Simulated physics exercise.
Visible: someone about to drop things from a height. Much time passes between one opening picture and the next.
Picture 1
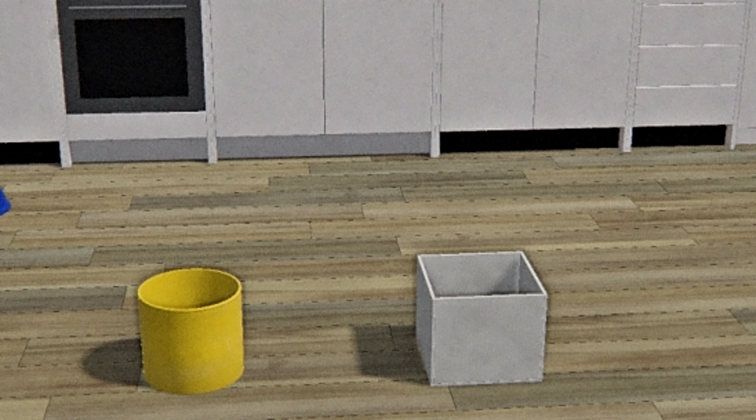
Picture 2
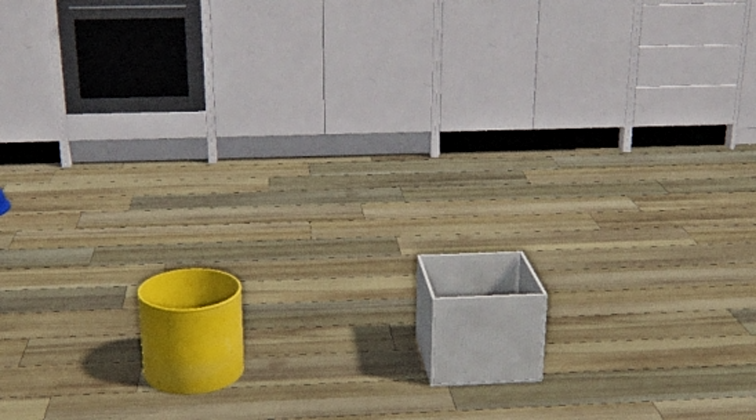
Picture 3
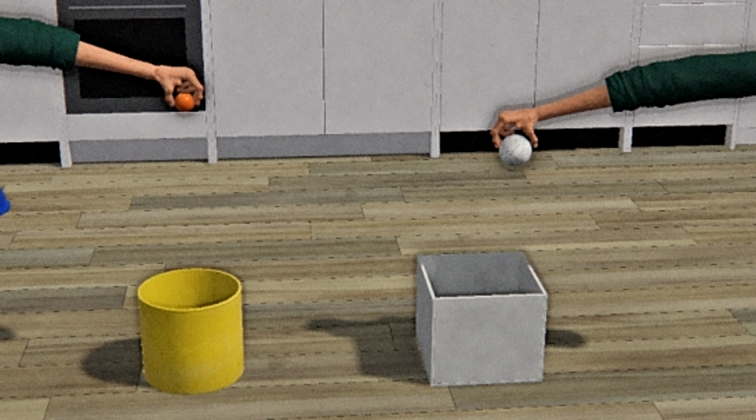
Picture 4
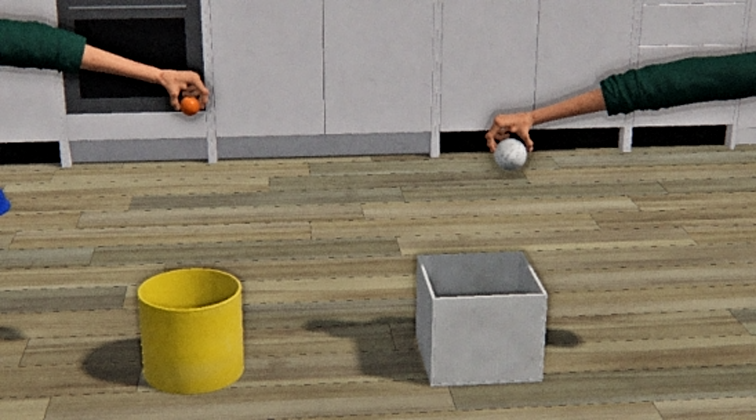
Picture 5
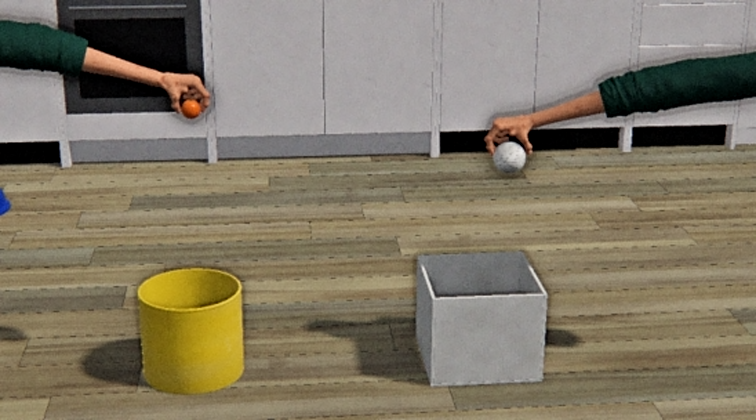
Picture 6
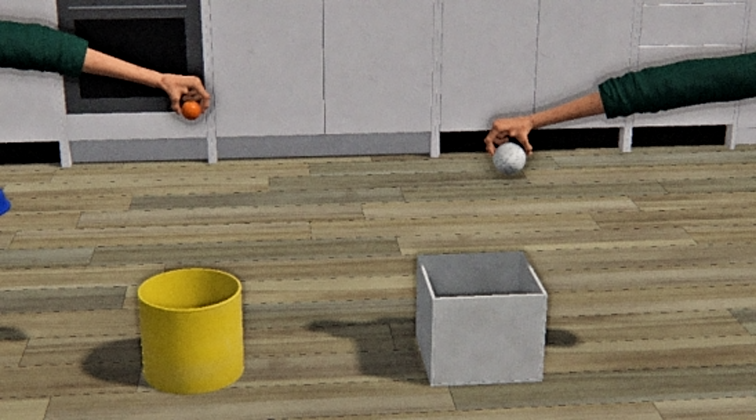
In a kitchen, two hands bring an orange tomato and a white ball into view above two open containers.
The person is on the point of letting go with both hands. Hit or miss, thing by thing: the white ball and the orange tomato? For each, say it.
White ball: Hit; orange tomato: Hit.
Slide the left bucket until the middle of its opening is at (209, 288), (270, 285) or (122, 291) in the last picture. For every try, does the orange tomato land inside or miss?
Listed in order, it enters the mouth; it does not get in; it does not get in.
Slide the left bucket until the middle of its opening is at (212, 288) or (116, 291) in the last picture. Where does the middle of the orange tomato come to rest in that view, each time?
Rest position (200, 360) for the first setting, (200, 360) for the second.
Then, 0.26 s past the last view, white ball in the air near (506, 239); orange tomato in the air near (195, 195).
Finally, the white ball drops into the container, near (501, 341); the orange tomato drops into the container, near (204, 360).
